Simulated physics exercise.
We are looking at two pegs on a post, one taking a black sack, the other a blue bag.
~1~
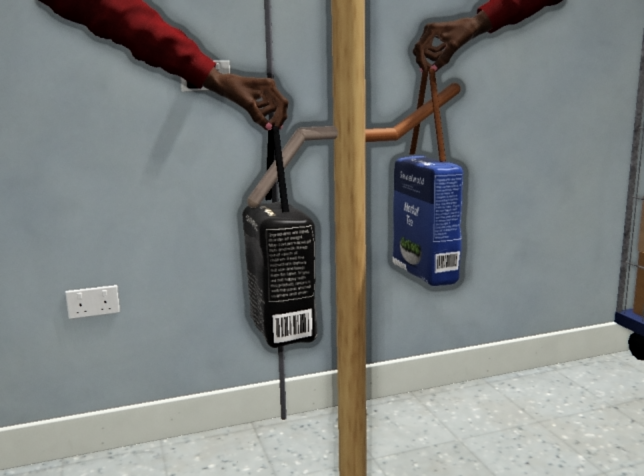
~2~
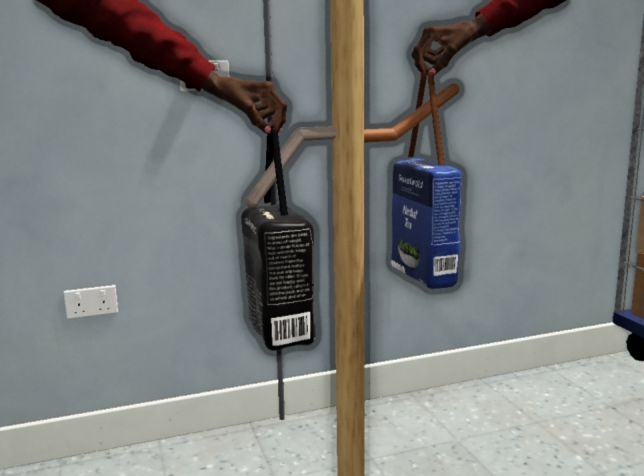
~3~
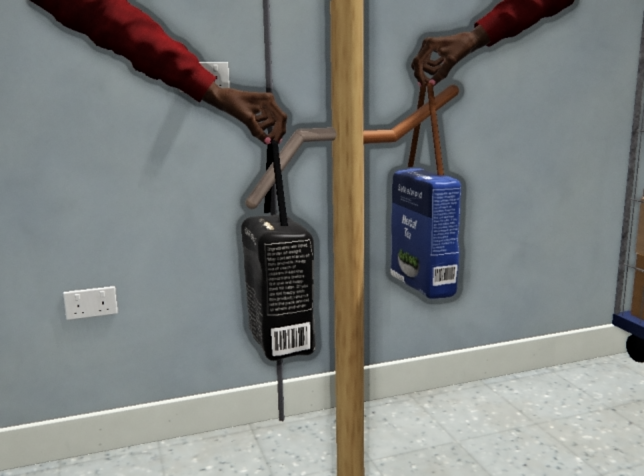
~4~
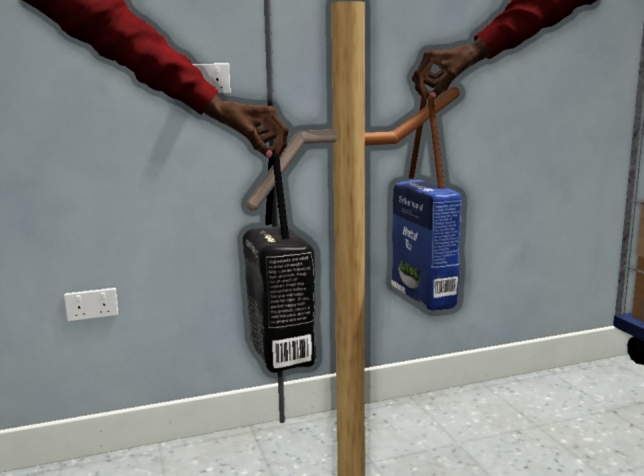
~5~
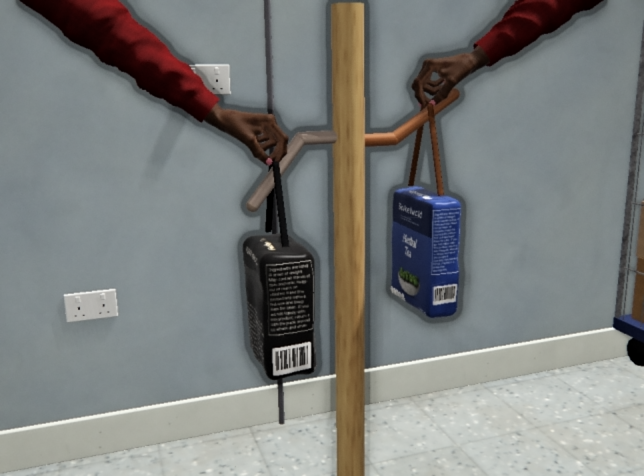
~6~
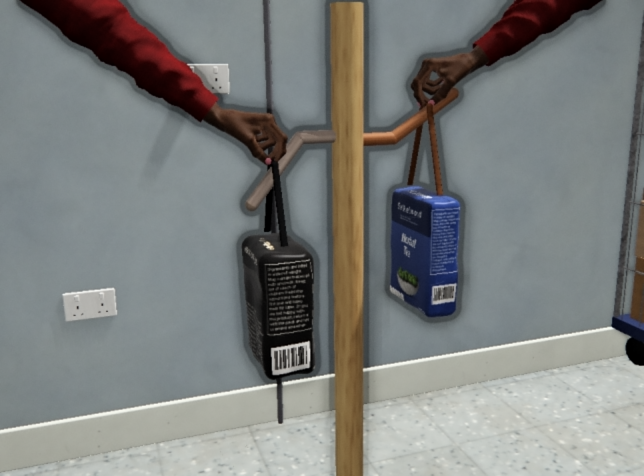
At a wooden post, two hands lower a black sack and a blue bag slightly.
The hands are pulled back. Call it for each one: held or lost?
Black sack - lost, blue bag - held.
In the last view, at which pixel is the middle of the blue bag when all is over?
(399, 276).
Then, 0.28 s past the final frame, black sack falling near (281, 407); blue bag on its peg near (417, 264).
Then, 0.52 s past the final frame, black sack on the floor; blue bag on its peg near (395, 276).
Then, 0.92 s past the final frame, black sack on the floor; blue bag on its peg near (369, 278).
When it is over, black sack on the floor; blue bag on its peg near (399, 276). The black sack comes down and the blue bag stays hanging.
